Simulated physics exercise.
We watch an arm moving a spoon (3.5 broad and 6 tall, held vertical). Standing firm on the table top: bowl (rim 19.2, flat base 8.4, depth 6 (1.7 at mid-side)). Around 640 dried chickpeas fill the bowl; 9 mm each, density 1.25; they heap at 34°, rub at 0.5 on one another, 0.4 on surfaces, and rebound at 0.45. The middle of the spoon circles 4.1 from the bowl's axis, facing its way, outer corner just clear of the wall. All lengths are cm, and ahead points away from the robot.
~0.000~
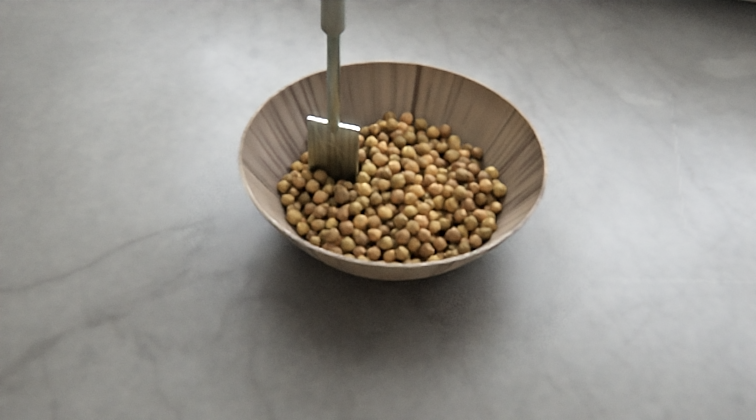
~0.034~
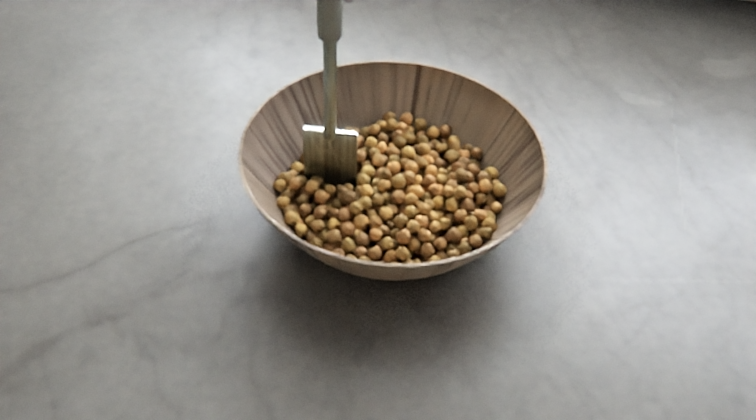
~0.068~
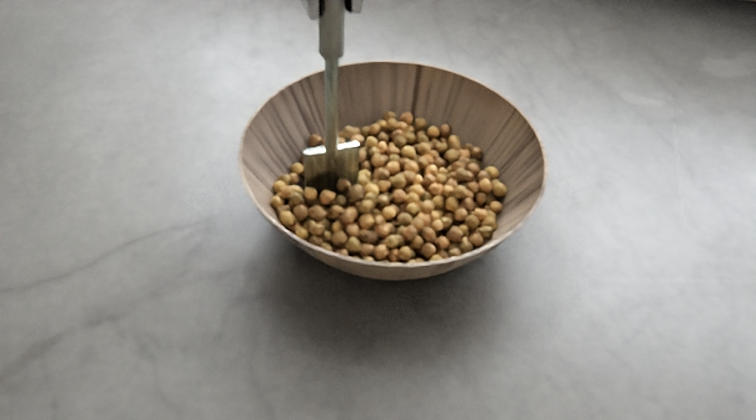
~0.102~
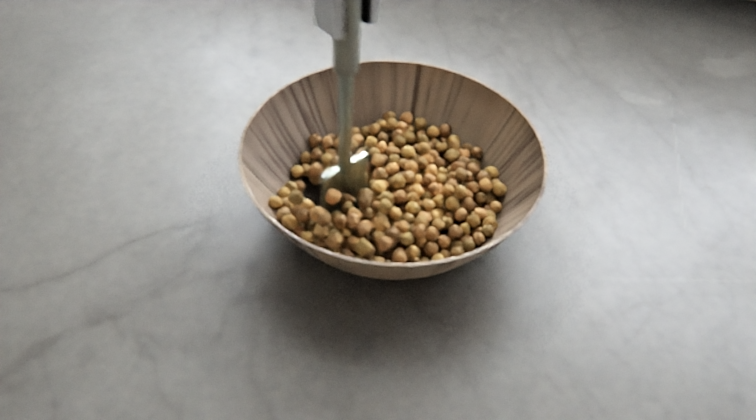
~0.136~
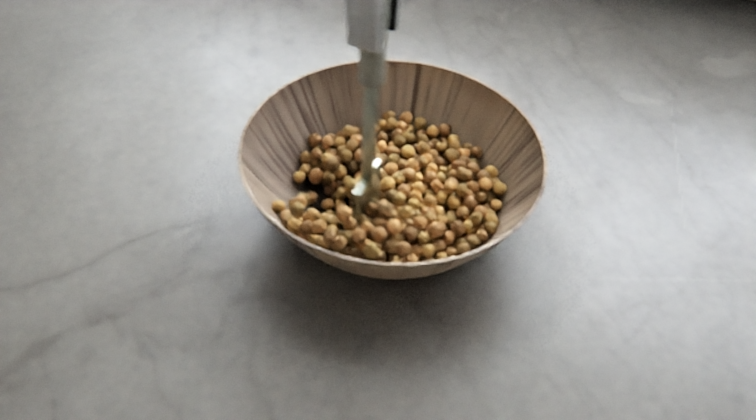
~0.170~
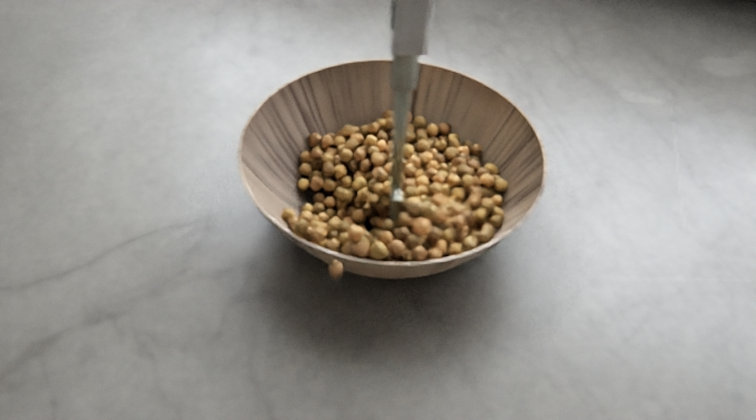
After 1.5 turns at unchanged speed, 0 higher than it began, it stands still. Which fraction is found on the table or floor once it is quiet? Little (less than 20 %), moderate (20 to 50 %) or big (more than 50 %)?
A little share, less than 20 %, ends on the table or floor.
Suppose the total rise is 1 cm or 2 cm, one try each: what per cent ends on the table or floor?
Some 5 and 5 per cent.
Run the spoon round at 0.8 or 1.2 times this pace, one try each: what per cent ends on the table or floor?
About 5 and 20 per cent.
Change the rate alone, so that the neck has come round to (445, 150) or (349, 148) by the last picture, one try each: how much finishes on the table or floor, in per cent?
Some 30 and 0 per cent.
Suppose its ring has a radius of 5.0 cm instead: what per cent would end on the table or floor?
Then about 15 per cent.
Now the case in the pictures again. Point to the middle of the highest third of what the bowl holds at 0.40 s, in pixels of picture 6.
At about (396, 109).
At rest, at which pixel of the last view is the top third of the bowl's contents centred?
Near (459, 171).
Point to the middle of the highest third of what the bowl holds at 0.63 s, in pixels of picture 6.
Around (361, 230).
After 0.40 s, 275° round, highest piece 8 above the table; 620 in the bowl, 8 on the table or floor, 9 in flight or on the tool.
After 0.63 s, 82° round, highest piece 8 above the table; 607 in the bowl, 27 on the table or floor, 3 in flight or on the tool.
After 0.95 s, 180° round, highest piece 7 above the table; 594 in the bowl, 42 on the table or floor, 1 in flight or on the tool.
After 1.65 s, 180° round, highest piece 6 above the table; 594 in the bowl, 43 on the table or floor.
In the end, 594 in the bowl, 43 on the table or floor. That is 7 % on the table or floor.
